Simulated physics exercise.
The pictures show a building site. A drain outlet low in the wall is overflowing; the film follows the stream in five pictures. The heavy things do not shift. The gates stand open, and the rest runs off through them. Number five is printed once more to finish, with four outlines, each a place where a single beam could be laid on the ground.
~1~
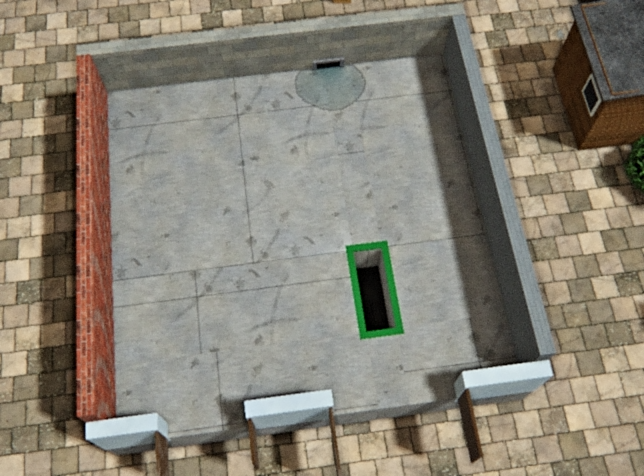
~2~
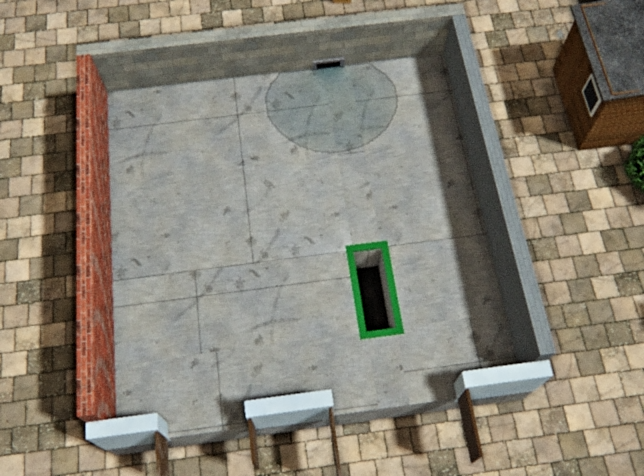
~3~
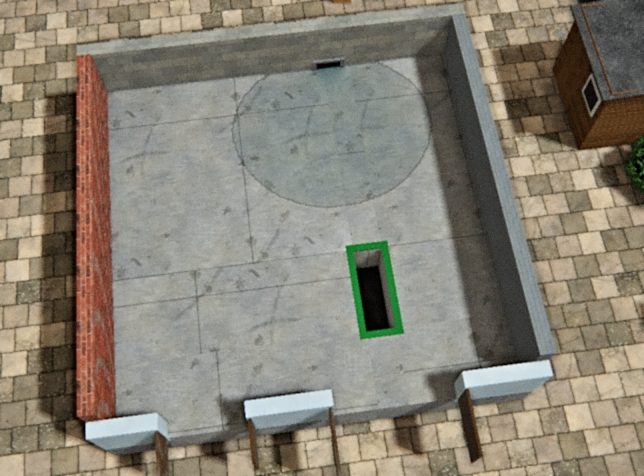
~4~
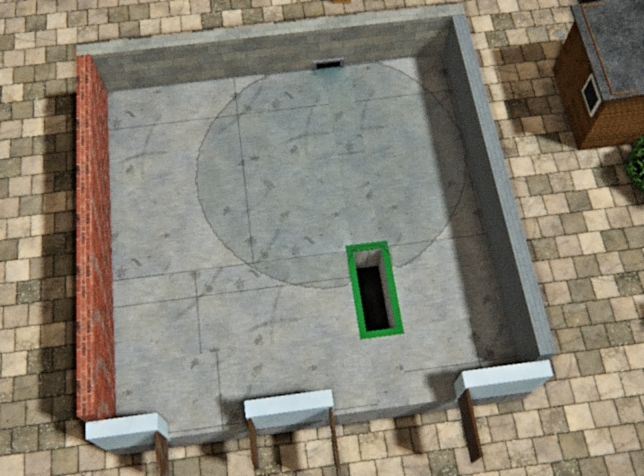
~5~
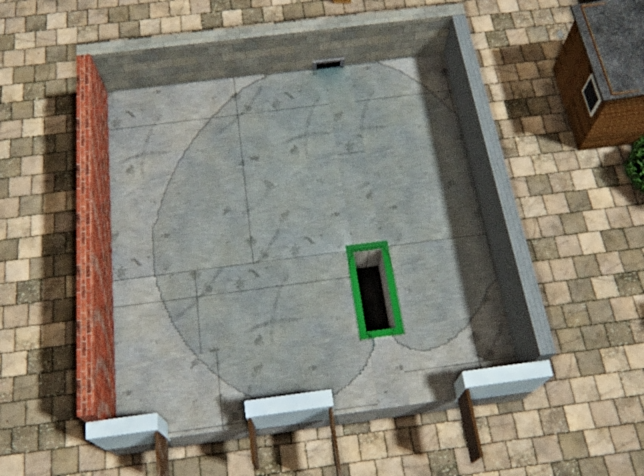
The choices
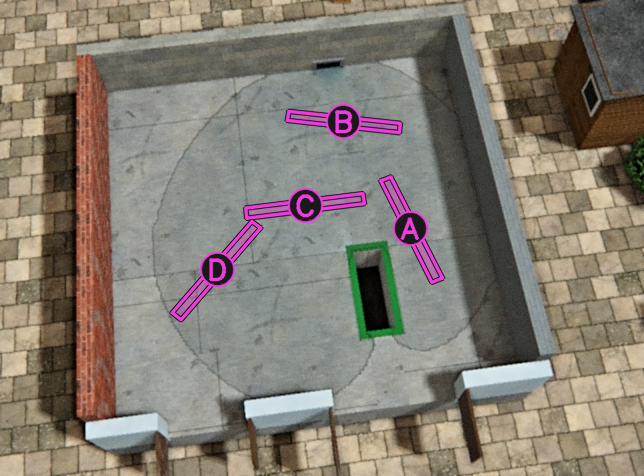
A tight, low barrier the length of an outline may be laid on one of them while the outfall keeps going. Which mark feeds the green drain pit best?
I would pick spot D.
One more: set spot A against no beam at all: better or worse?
Worse.
On the marked copy, A from (385, 178) to (437, 280); B from (288, 115) to (399, 127); C from (246, 213) to (363, 198); D from (176, 316) to (256, 224).
If A is chosen, about 18 % of the stream runs into the green drain pit, about 82 % out by the gates.
If B is chosen, about 18 % of the stream runs into the green drain pit, about 81 % out by the gates.
If C is chosen, about 17 % of the stream runs into the green drain pit, about 83 % out by the gates.
If D is chosen, about 25 % of the stream runs into the green drain pit, about 74 % out by the gates.
